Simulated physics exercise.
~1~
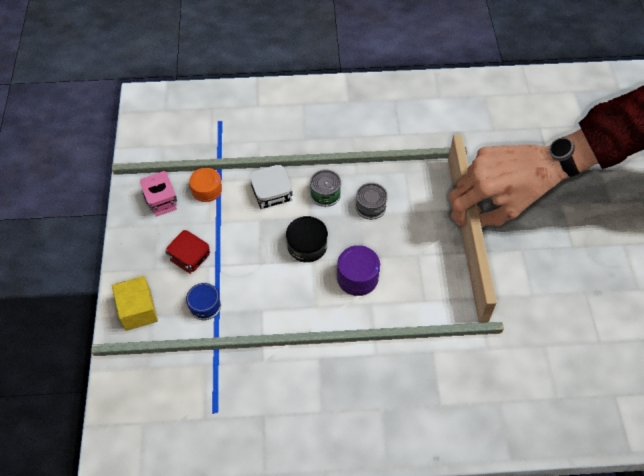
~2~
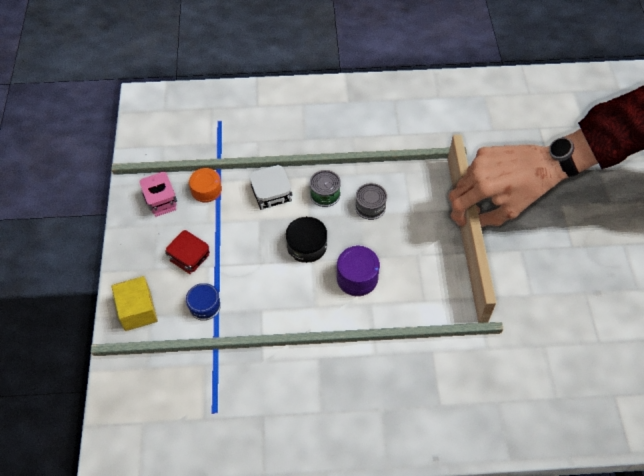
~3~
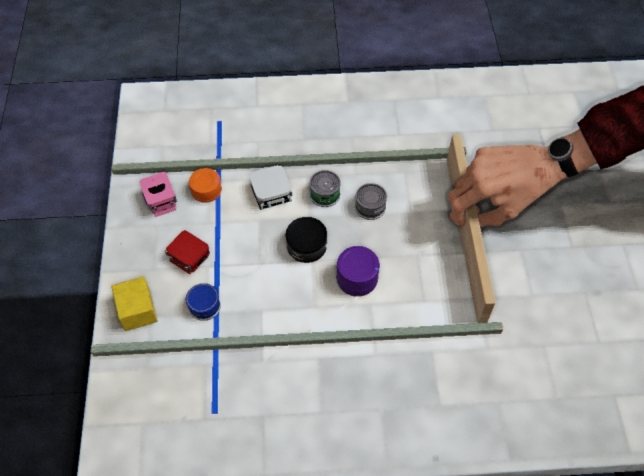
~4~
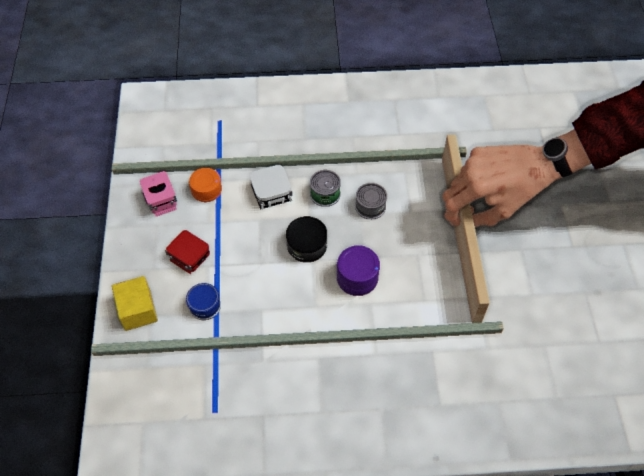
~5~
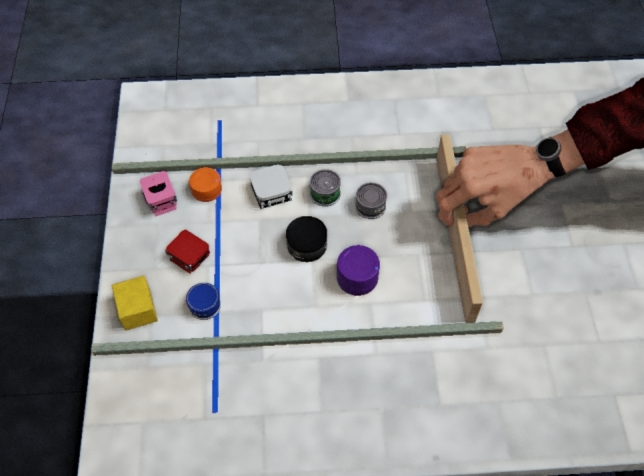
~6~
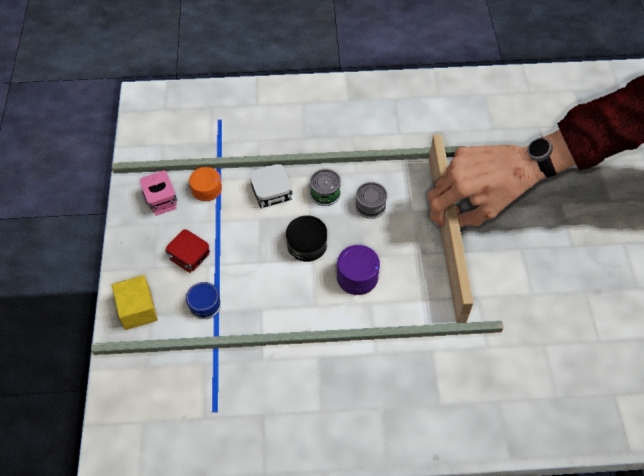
On a pale tiled tabletop, a hand wearing a dark watch held a wooden board still between two rails, then slid it slightly left, while the scattered colourful blocks, cases and pots stayed put.
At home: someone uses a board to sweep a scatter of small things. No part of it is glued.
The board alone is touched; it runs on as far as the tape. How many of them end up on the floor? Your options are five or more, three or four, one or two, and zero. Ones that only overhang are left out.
My pick is zero.
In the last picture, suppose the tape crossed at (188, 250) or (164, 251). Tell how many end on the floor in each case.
Counts: 0, 1.
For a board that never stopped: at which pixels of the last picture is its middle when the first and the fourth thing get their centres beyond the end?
First roughly (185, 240), later roughly (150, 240).
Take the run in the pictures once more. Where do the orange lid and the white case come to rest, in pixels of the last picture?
The orange lid ends up near (141, 180), and the white case near (171, 187).
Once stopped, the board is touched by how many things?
Contact count: 4.
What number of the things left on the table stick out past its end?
0 overhanging.
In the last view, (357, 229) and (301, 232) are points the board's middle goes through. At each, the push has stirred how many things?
Up to then 3, and up to the other point 5.
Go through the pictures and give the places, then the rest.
The first picture shows yellow block (135, 303); pink case (159, 194); red case (189, 252); board (470, 225); tape (218, 249).
The second picture shows pink case (159, 195); blue pot (204, 302).
The third picture shows red case (189, 253); green pot (325, 189).
The fourth picture shows yellow block (135, 303); grey pot (371, 201).
The fifth picture shows pink case (159, 194); board (457, 225).
The sixth picture shows yellow block (135, 303); pink case (159, 193); red case (189, 252); board (449, 225); tape (218, 248).
Soon after, none off yet; yellow block at rest near (135, 303); pink case at rest near (159, 193); red case at rest near (189, 252).
After that, none off yet; yellow block at rest near (135, 303); pink case moving near (153, 195); red case at rest near (189, 252).
In the end, the number that fall off is zero.
